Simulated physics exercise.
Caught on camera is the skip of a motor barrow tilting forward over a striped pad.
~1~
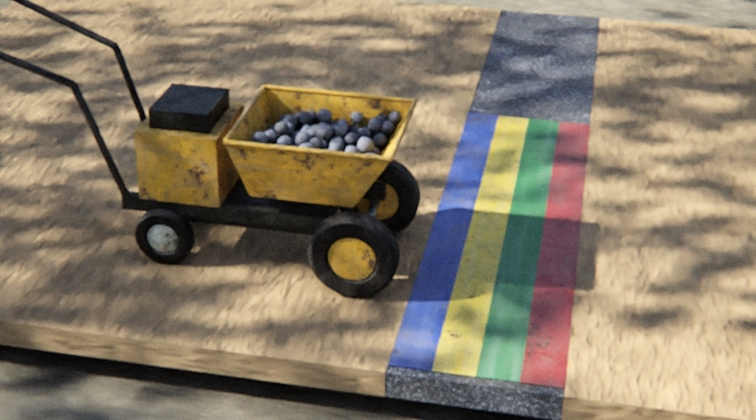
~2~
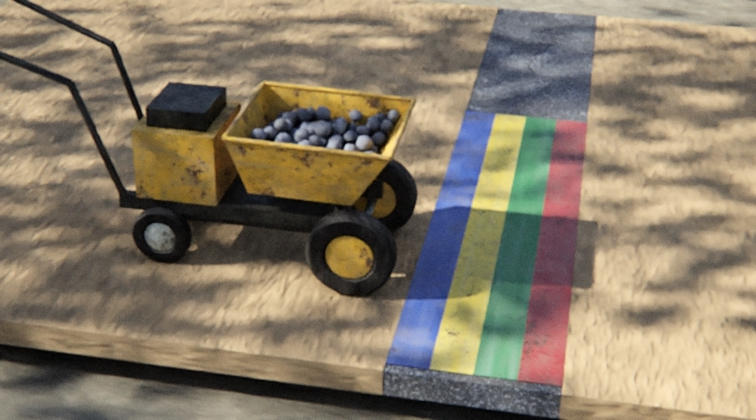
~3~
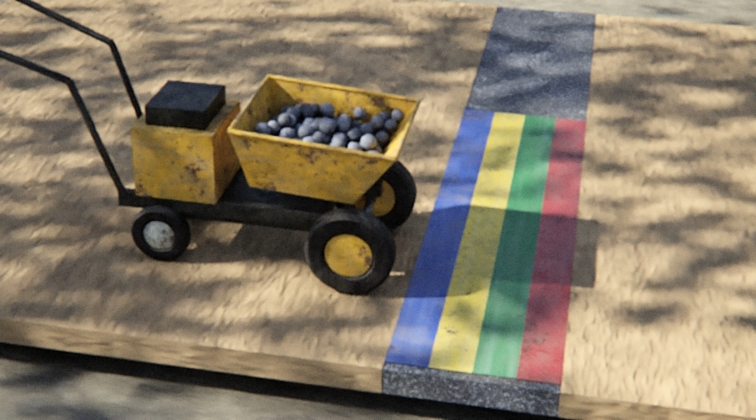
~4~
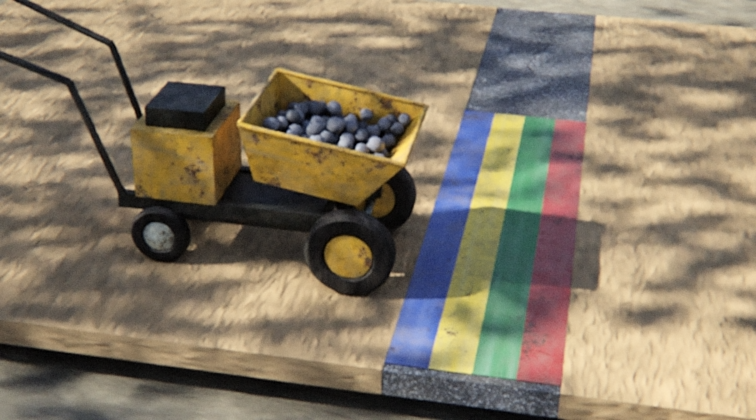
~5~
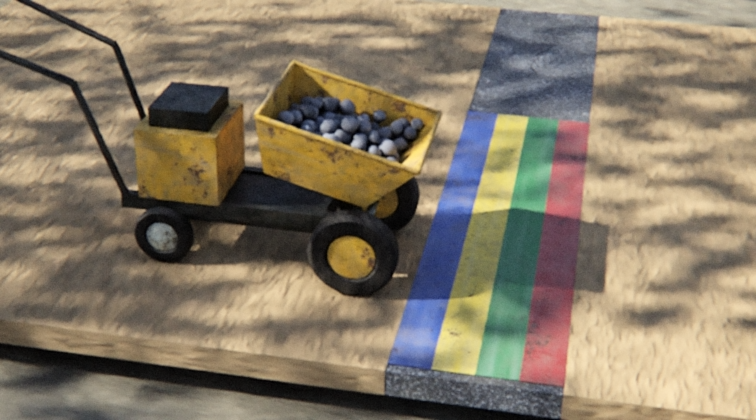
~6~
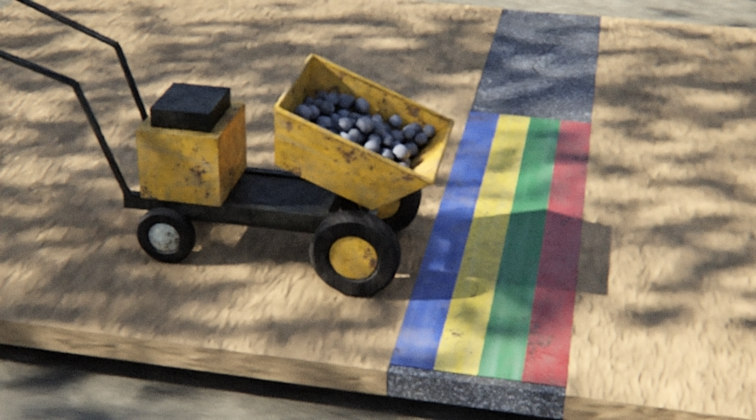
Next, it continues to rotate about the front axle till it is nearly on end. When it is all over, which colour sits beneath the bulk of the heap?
The bulk sits over the green colour.
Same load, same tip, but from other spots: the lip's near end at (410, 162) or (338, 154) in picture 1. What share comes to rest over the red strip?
The first gives close to 40 per cent and the second 10 per cent.
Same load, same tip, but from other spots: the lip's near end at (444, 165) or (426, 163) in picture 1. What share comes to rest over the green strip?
Near 10 % and 20 %.
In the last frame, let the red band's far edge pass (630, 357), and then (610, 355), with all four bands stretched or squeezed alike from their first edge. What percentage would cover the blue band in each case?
Shares: 0 %; then 0 %.
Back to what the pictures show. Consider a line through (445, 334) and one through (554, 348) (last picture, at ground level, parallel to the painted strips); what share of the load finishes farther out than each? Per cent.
Estimate: 90 %, then 20 %.
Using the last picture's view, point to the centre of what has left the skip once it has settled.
Resting centre, last picture - approx. (533, 274).
Soon, skip tipped steeply; all in the skip.
A while on, skip tipped right over; most in the skip; a small part over the yellow strip; about a quarter over the green strip; a small part over the red strip.
Towards the end, skip tipped right over; about a quarter in the skip; a small part over the yellow strip; about a third over the green strip; about a quarter over the red strip; a small part off the paint.
Finally, skip tipped right over; a small part in the skip; none over the blue strip; a small part over the yellow strip; about a third over the green strip; about a quarter over the red strip; about a quarter off the paint.
